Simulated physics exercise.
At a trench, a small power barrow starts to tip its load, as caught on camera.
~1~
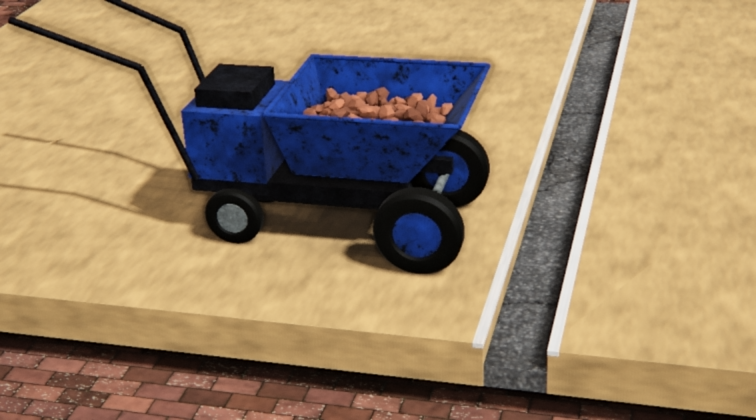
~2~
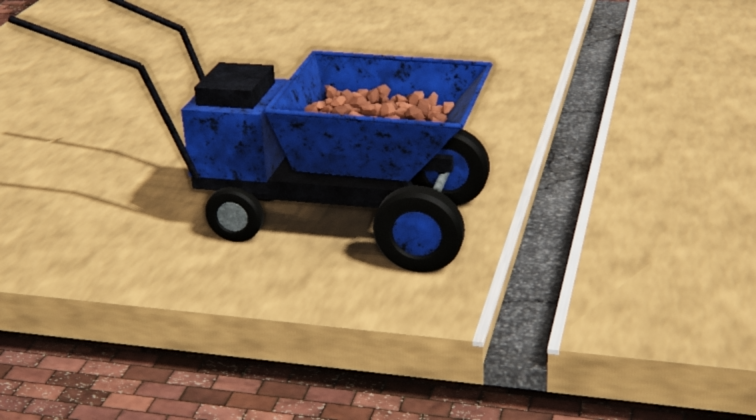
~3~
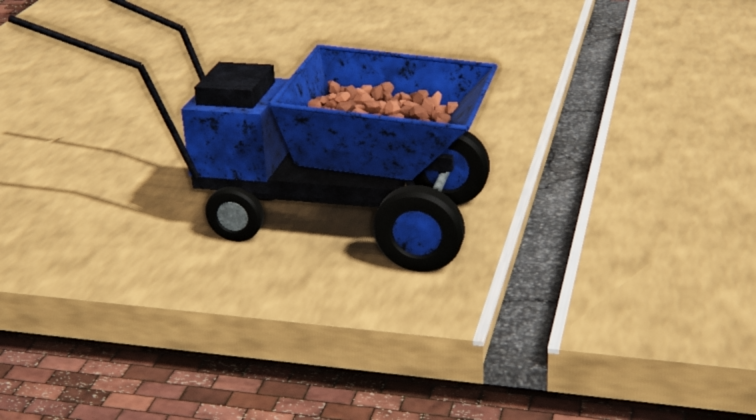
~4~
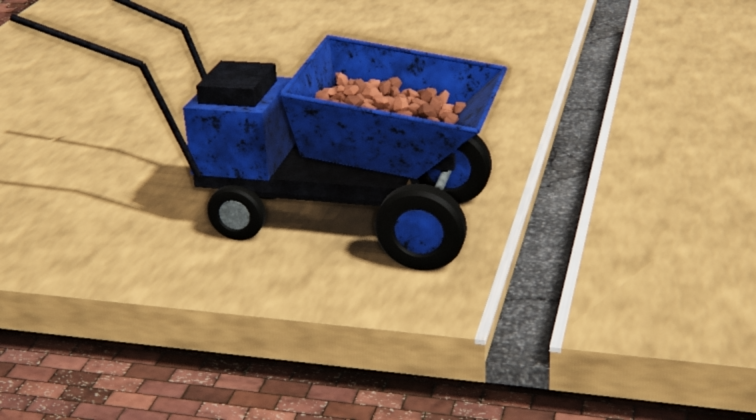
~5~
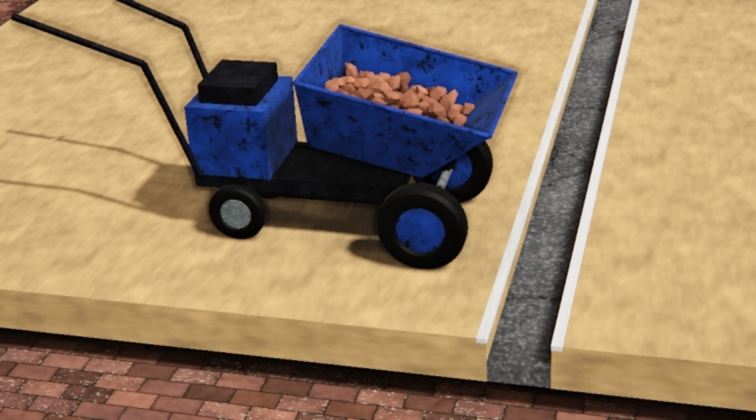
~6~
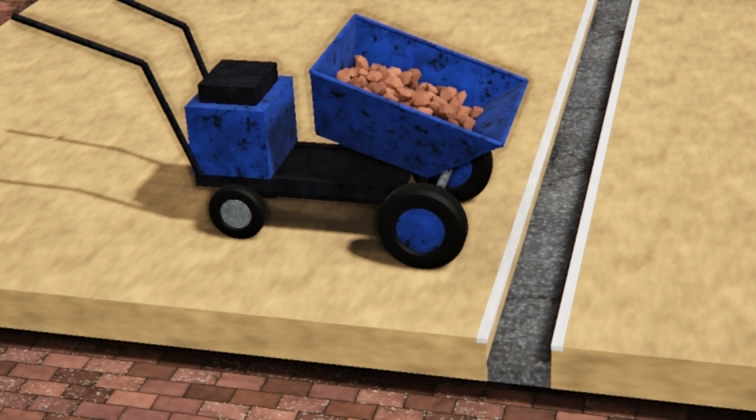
A blue power barrow loaded with reddish-brown rubble stands on a sandy-coloured slab above red brick paving, seen from above and to one side. Its black handles reach to the upper left, its wheels have black tyres, and a narrow grey trench edged in white runs along its right. The skip starts level, then its left end rises steadily, tilting it clearly rightward while the wheels stay put.
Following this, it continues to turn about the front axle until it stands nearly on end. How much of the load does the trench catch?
Under half.
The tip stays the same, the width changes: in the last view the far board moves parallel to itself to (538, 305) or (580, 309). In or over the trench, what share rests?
The first try comes out at 0 percent and the second at 50 percent.
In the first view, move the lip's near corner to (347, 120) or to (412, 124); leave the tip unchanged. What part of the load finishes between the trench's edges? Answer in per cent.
Approximately 30 per cent and 80 per cent, in that order.
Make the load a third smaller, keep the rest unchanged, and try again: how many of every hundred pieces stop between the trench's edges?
Roughly 30 percent.
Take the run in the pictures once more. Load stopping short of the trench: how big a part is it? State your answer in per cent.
I'd put it at some 0 per cent of the load.
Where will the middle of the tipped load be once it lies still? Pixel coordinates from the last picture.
Close to (595, 238).
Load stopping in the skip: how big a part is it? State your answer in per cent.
Close to 15 per cent, give or take.
Soon, skip tipped steeply; all in the skip.
A while on, skip tipped right over; most in the skip; a small part in or heaped over the trench; a small part beyond it; a stray few falling.
Towards the end, skip tipped right over; about a quarter in the skip; about a quarter in or heaped over the trench; about half beyond it.
Finally, skip tipped right over; a small part in the skip; about a third in or heaped over the trench; about half beyond it.
